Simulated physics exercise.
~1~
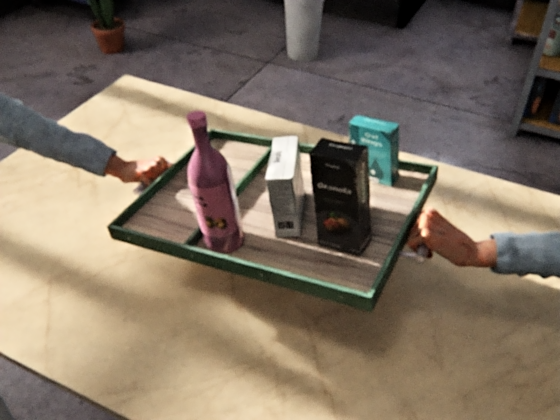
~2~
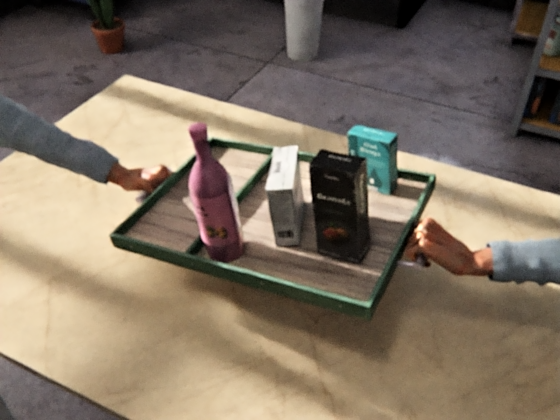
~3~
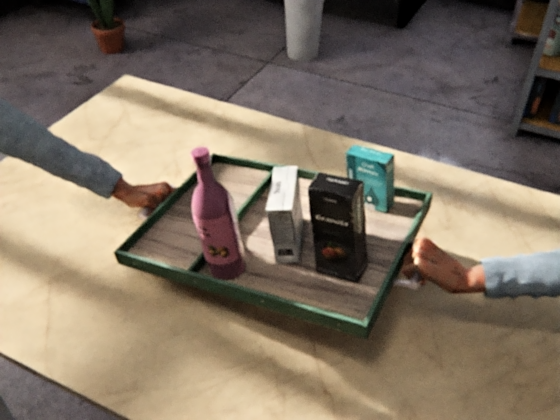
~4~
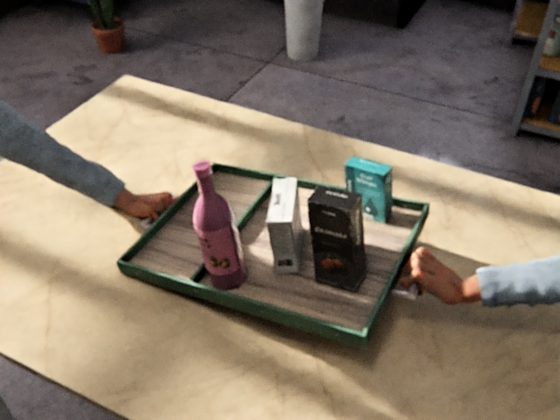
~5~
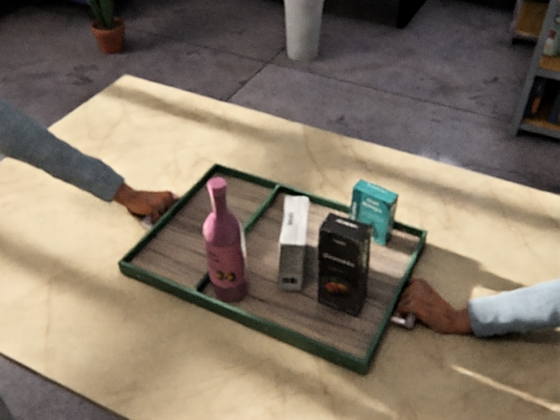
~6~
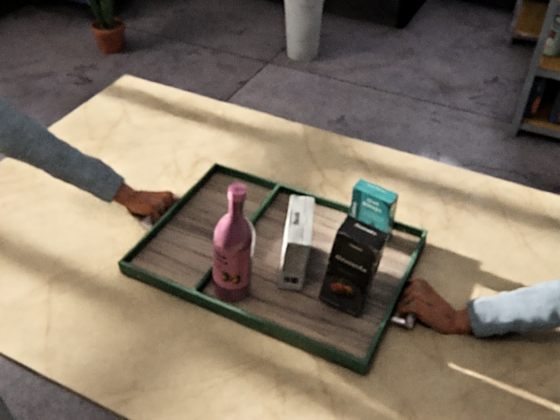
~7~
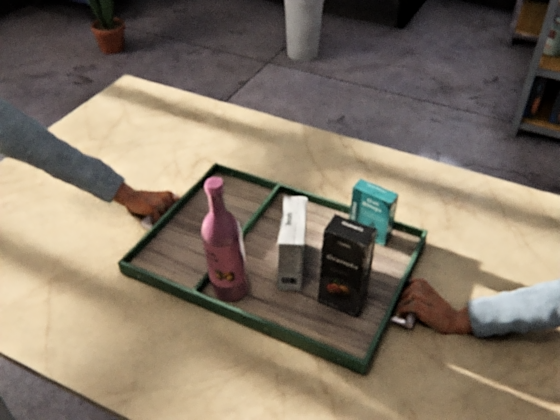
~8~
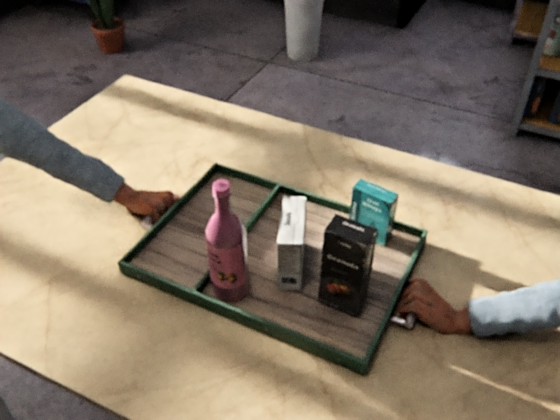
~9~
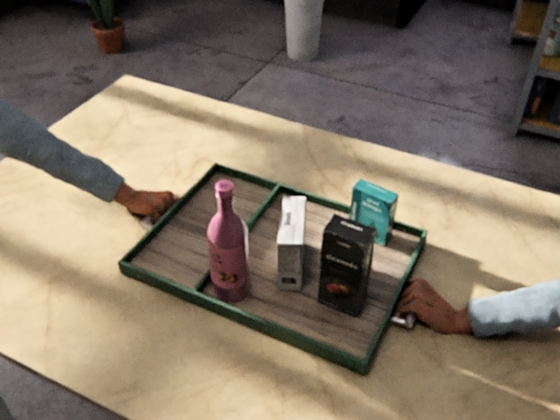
A green-rimmed tray carrying a pink bottle and black, white and turquoise cartons was lowered by two hands onto a table, its left side touching down before the right; the bottle and some cartons wobbled briefly, then everything settled upright.
